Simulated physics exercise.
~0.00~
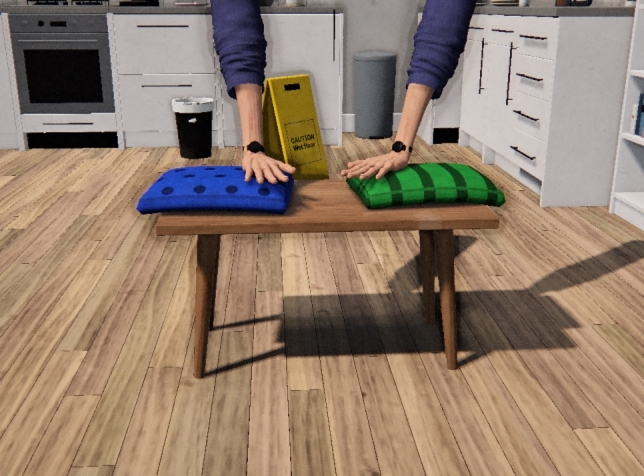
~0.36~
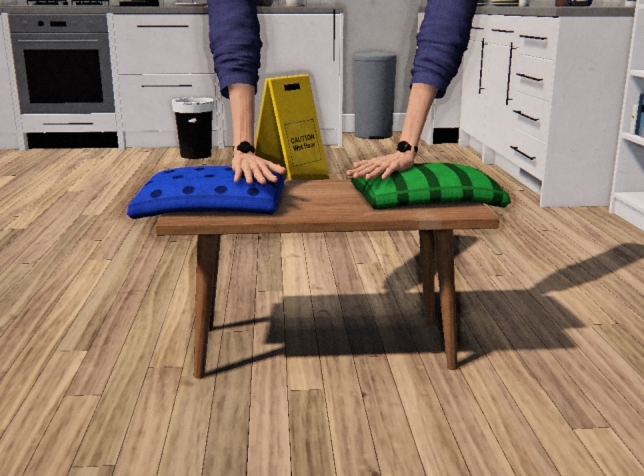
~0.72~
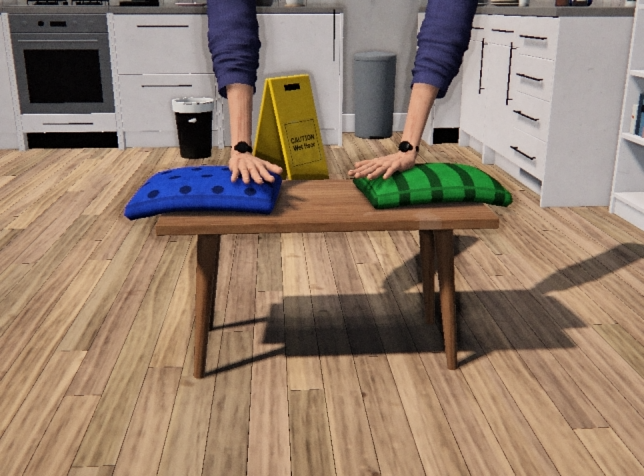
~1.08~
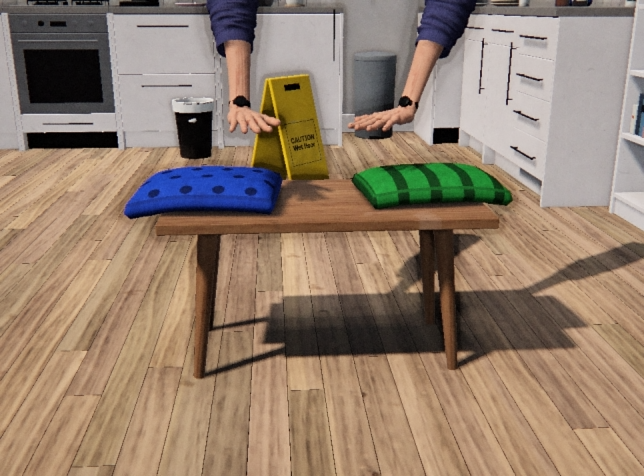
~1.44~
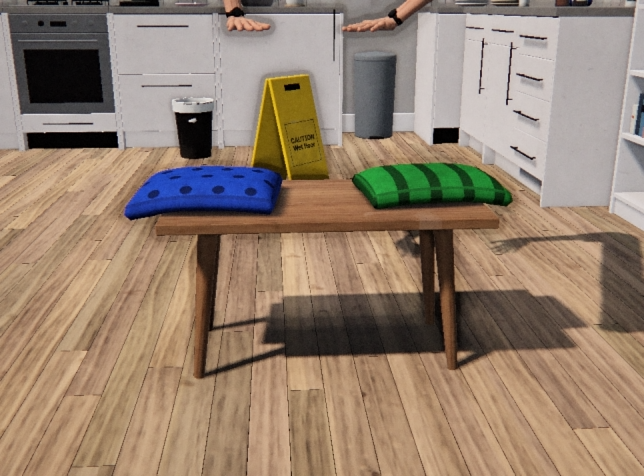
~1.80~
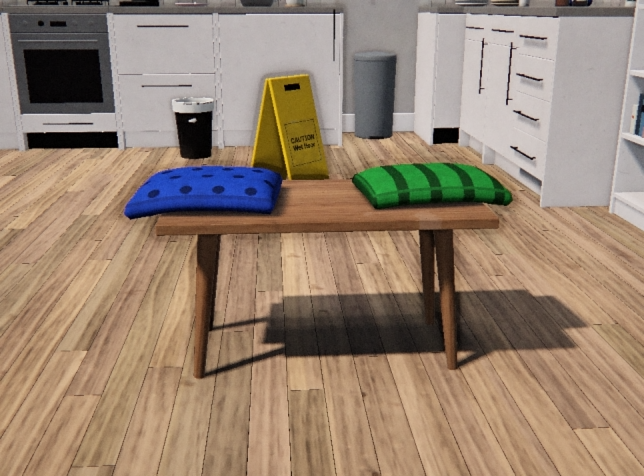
A blue pillow with dark dots and a green pillow with dark stripes sit on a wooden side table in a kitchen, each under a flattened hand. The hands push them slightly apart, the blue one sliding left and the green one right, until each pokes a little past its end of the table. The hands pause there, then lift off and draw back upward out of view. Left alone, neither pillow slips or tips. Both lie still on top of the table, with a yellow caution sign standing behind.
